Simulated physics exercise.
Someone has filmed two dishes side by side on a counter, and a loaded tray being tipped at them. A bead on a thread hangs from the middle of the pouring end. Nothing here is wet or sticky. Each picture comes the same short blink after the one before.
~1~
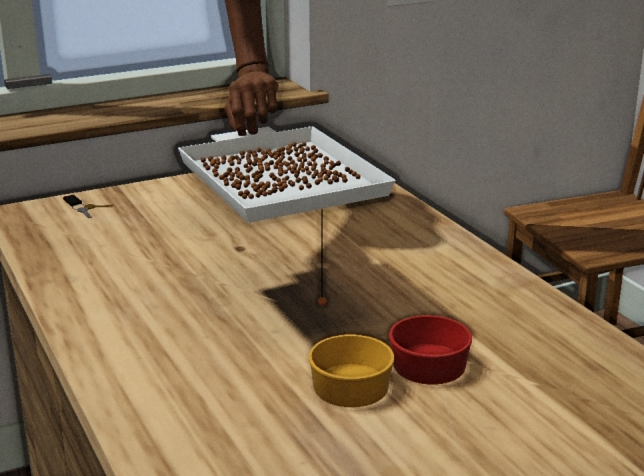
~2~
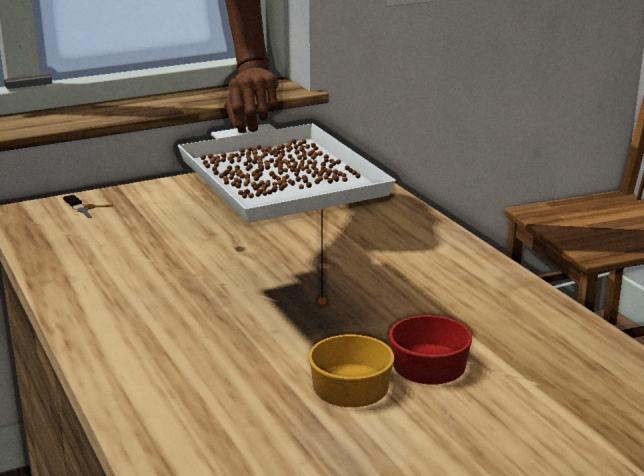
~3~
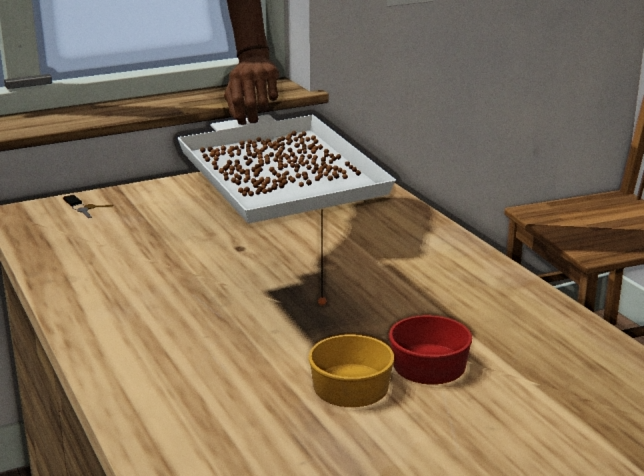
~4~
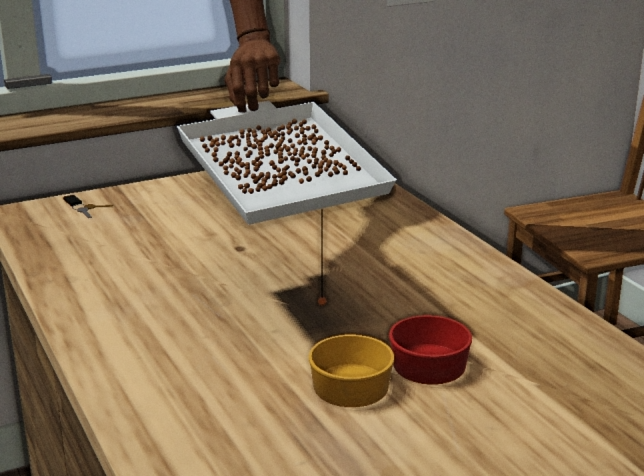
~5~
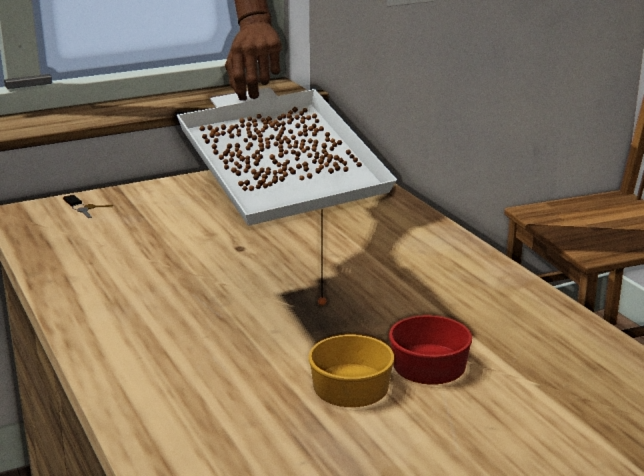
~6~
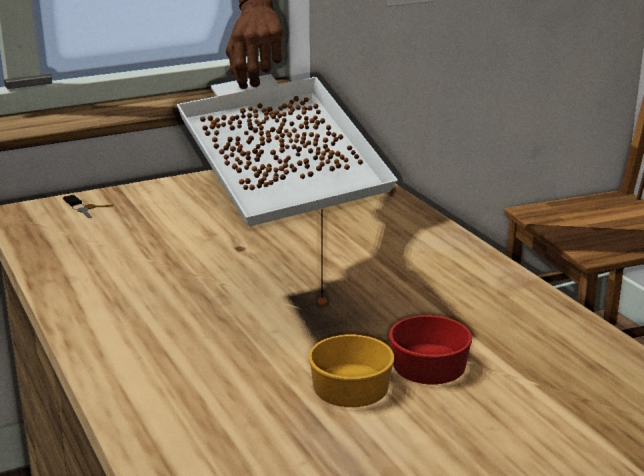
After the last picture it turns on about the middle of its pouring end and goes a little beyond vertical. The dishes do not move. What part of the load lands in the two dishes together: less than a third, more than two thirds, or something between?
Together they catch under a third.
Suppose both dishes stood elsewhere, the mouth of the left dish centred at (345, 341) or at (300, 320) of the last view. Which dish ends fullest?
The first try: The left dish. The second: The left-hand dish.
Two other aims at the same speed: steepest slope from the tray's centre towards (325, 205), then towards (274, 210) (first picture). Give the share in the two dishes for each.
Roughly 20 per cent, and 0 per cent.
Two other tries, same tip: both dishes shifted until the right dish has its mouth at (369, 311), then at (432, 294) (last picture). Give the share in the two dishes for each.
The first gives 60 %, the second 10 %.
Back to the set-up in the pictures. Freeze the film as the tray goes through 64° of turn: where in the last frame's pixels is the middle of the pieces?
Around (301, 205).
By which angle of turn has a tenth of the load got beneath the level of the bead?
Near 70 degrees.
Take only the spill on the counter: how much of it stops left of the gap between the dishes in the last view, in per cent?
Near 100 %.
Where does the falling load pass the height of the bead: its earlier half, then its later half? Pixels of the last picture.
Early half (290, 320), late half (300, 320).
Shortly afterwards, tray tipped steeply; the bulk on the tray; a little in the air.
Next, tray tipped past a quarter turn; near half on the tray; only a few in the left dish; near a quarter outside both; near a quarter in the air.
Some moments later, tray tipped past a quarter turn; a little in the left dish; only a few in the right dish; all but a few outside both.
In the end, tray tipped past a quarter turn; a little in the left dish; only a few in the right dish; all but a few outside both.
